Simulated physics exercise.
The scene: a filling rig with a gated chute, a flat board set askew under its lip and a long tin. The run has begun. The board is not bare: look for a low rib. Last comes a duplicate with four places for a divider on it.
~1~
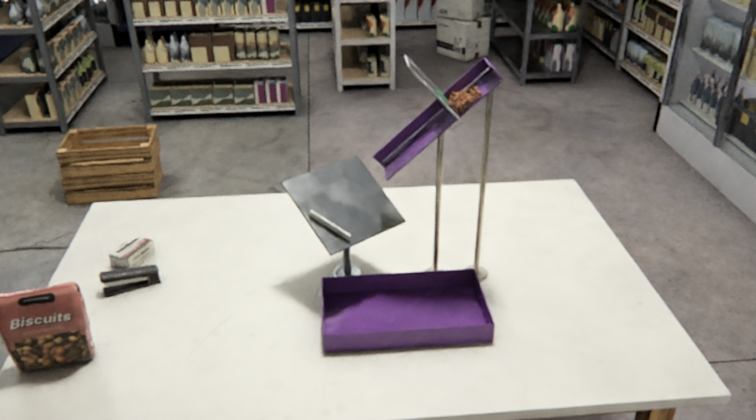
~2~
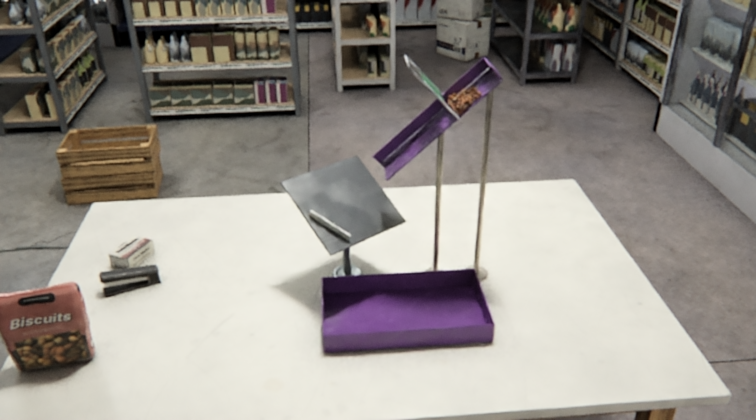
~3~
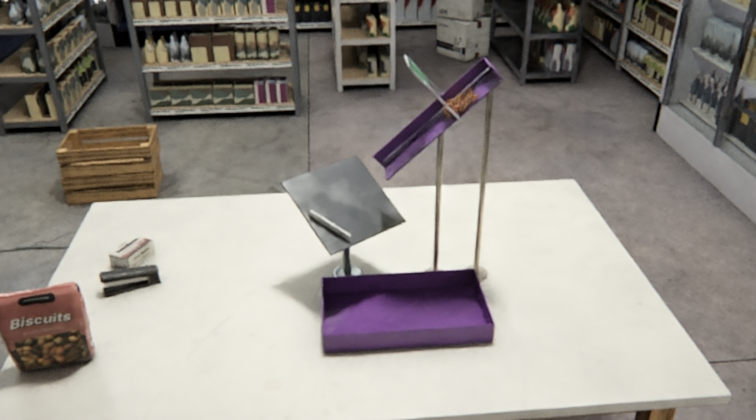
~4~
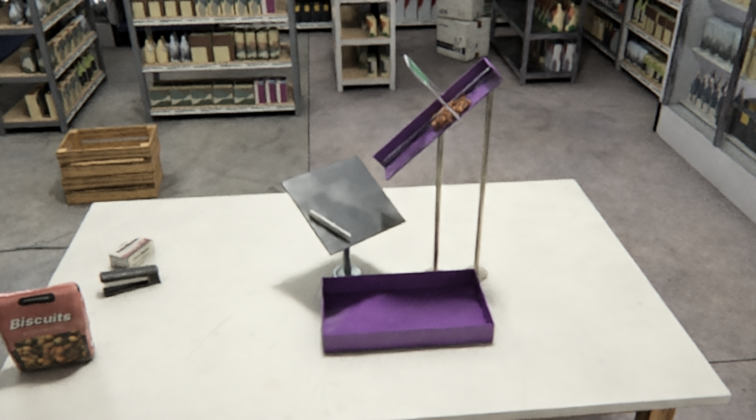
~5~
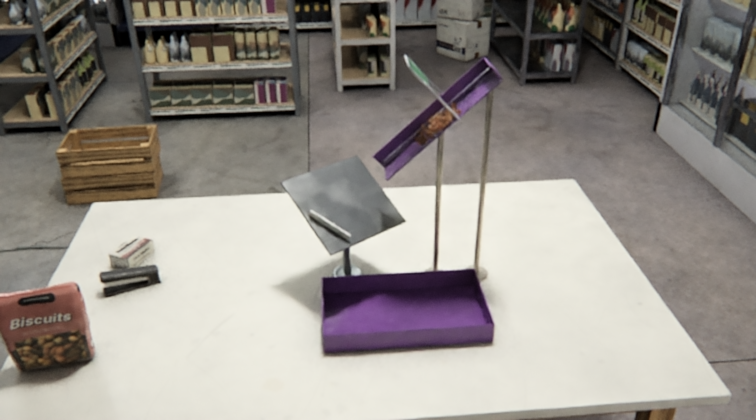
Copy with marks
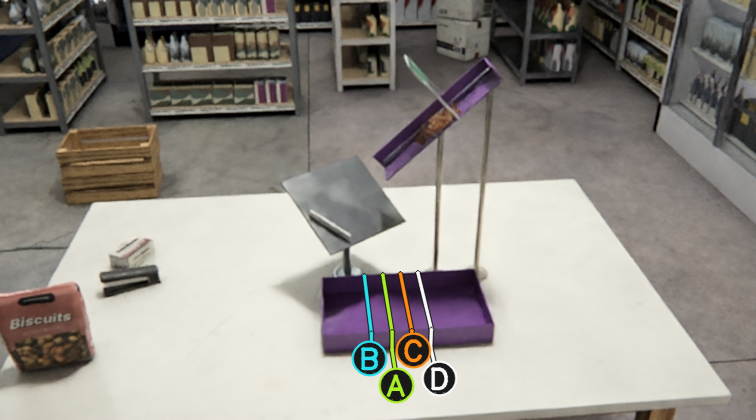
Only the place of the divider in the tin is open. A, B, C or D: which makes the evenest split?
Best: A.
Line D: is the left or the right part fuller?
Left.
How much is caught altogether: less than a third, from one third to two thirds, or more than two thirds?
About that: More than two thirds.
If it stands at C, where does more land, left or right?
Left.
On the marked copy, line A crosses the front rim at (392, 331); line B crosses the front rim at (371, 332); line C crosses the front rim at (411, 329); line D crosses the front rim at (431, 328).
If A is chosen, of what is caught, about two thirds on the left of the divider, about a third on the right.
If B is chosen, of what is caught, a small part on the left of the divider, nearly all on the right.
If C is chosen, of what is caught, nearly all on the left of the divider, a stray few on the right.
If D is chosen, of what is caught, all on the left of the divider, none on the right.
